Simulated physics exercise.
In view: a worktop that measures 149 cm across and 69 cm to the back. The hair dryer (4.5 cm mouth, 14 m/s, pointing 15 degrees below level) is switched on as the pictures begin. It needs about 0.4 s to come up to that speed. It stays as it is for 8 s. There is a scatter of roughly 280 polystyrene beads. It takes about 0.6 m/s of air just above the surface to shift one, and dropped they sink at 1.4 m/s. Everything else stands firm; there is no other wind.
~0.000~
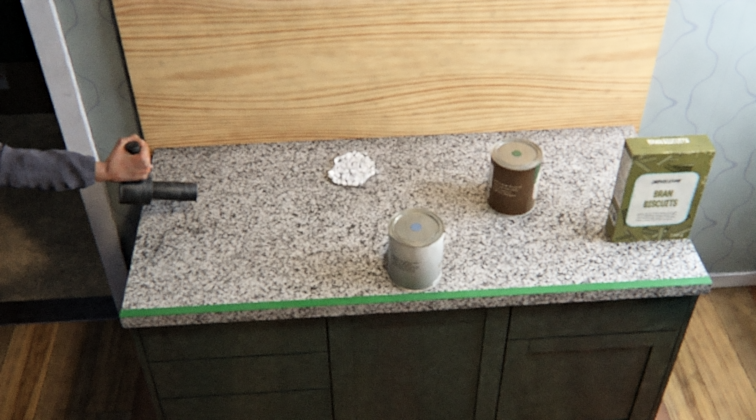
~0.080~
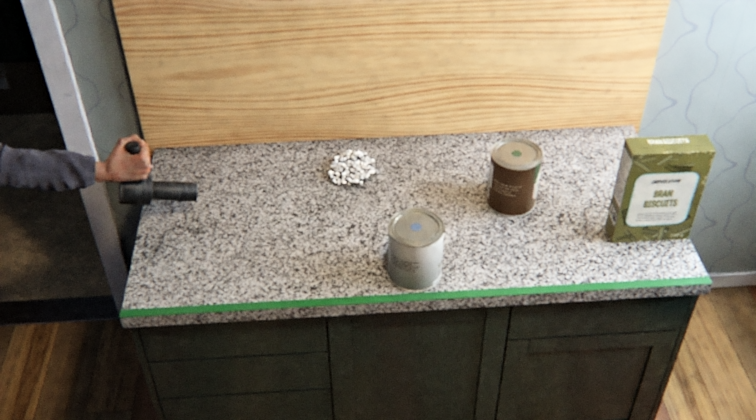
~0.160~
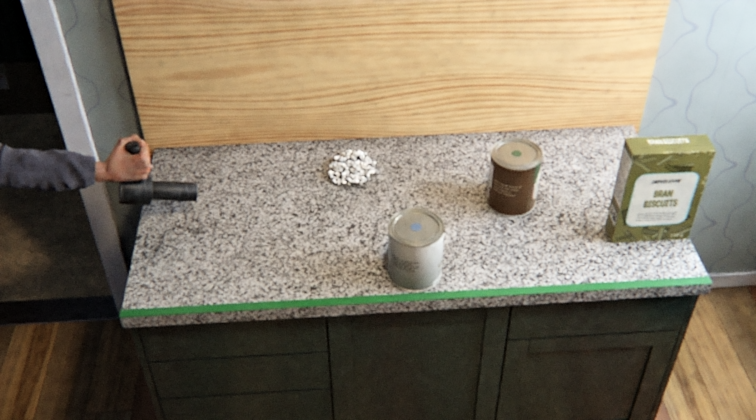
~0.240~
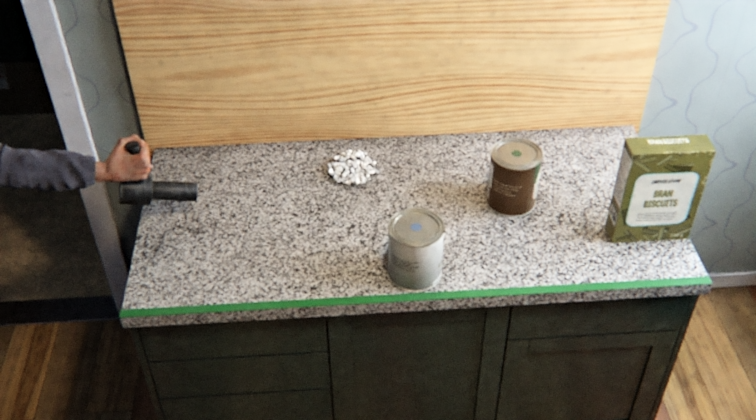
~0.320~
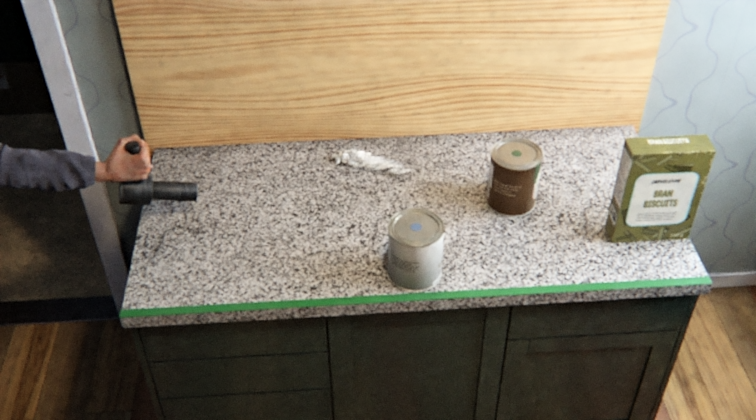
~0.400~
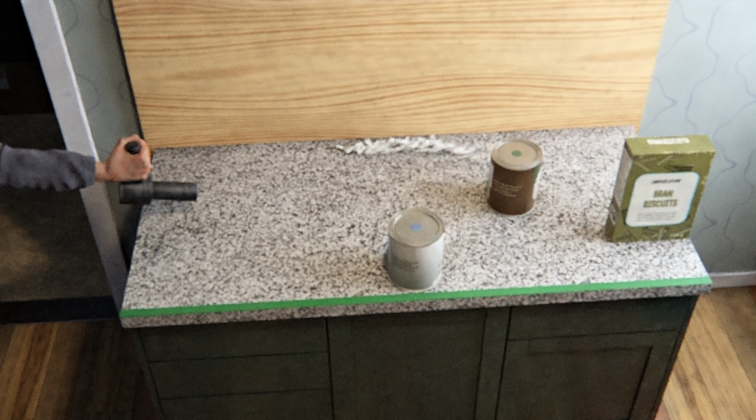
At first, a hand holds a dark hair dryer at the left of a speckled worktop, and a small heap of white beads lies still near two tins and a green box. Then the beads stretch out toward the right, and they spread into a thin band along the wooden back panel.
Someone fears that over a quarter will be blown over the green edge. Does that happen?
Answer: No.
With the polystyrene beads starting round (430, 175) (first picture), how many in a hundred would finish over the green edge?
In that case some 0 per cent.
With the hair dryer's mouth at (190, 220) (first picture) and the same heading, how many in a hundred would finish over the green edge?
Then about 0 %.
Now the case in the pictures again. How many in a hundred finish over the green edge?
About 0 %.
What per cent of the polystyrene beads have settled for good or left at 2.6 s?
Near 100 %.
After 1.6 s, 0 % are over the green edge; 100 % have settled or left.
After 2.6 s, 0 % are over the green edge; 100 % have settled or left.
After 4.4 s, 0 % are over the green edge; 100 % have settled or left.
After 8.0 s, at the end, 0 % are over the green edge.
